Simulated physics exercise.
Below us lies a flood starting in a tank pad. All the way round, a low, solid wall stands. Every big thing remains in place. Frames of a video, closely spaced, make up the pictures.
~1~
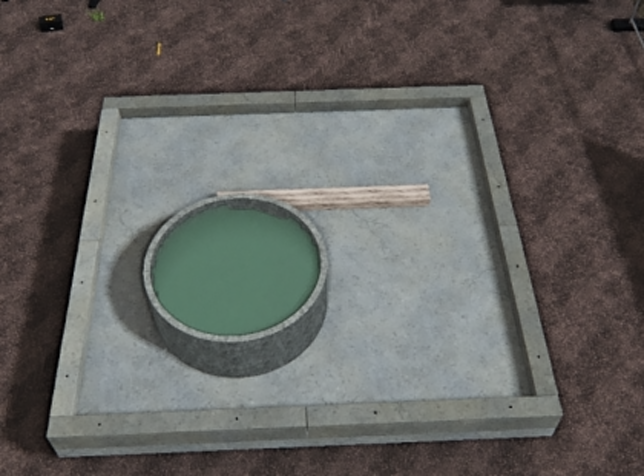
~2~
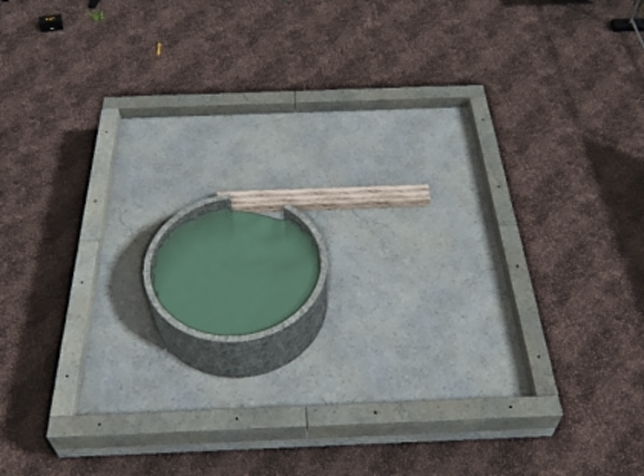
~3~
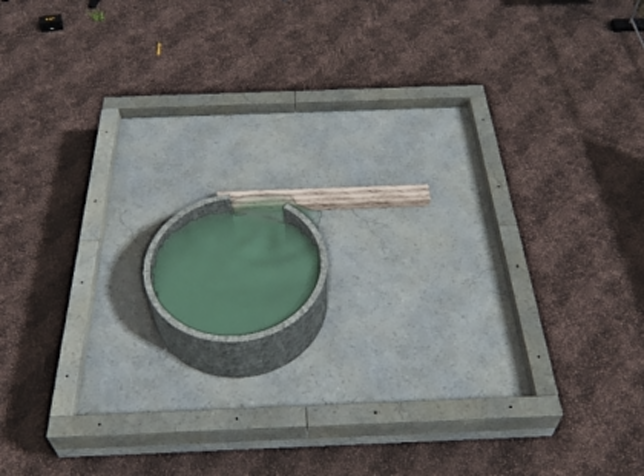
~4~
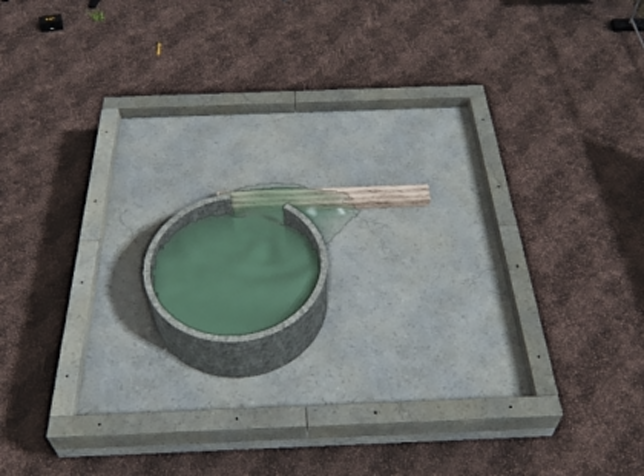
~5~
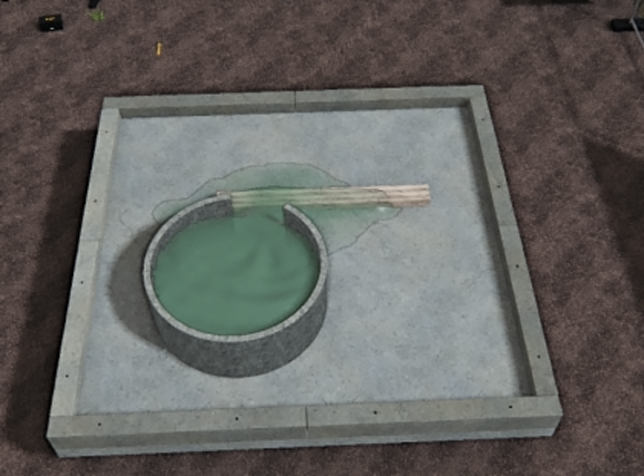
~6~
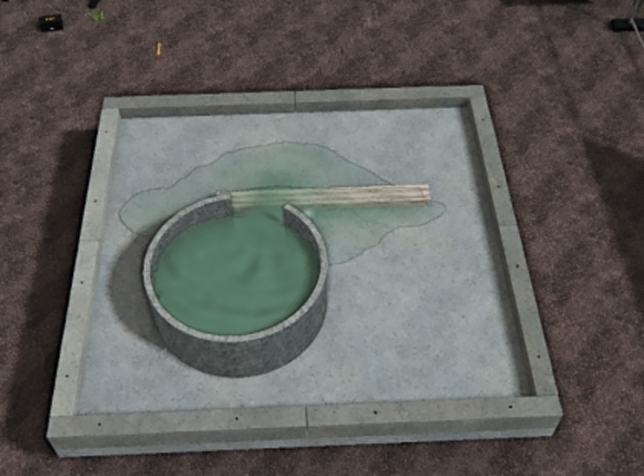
Green water pouring through a gap in the far side of a round grey tank, spreading outward across the walled concrete pad.
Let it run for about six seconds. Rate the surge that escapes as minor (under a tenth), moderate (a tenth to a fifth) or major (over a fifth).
It is a minor surge.
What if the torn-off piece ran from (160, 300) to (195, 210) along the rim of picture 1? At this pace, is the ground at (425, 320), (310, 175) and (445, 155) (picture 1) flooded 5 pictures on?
First point bare, second point bare, third point bare.
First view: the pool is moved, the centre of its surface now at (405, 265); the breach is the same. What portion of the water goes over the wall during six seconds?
About 8 per cent.
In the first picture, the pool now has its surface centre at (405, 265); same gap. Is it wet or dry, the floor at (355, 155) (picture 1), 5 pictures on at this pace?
I'd expect that spot to be submerged.
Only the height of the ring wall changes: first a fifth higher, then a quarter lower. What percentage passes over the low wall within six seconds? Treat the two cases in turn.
About 0 per cent, then about 4 per cent.
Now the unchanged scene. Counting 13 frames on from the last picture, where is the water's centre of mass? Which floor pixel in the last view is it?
Roughly at (276, 238).
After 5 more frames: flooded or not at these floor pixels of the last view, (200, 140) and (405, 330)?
First spot submerged, second spot spared.
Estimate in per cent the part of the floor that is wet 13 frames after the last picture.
Estimated share: About 75 %.
A moment on, water covers 35 % of the floor; the low wall has let 0 % over.
Next, water covers 45 % of the floor; the low wall has let 0 % over.
Then, water covers 65 % of the floor; the low wall has let 0 % over.
Later, water covers 75 % of the floor; the low wall has let 1 % over.
In the end, water covers 80 % of the floor; the low wall has let 1 % over.
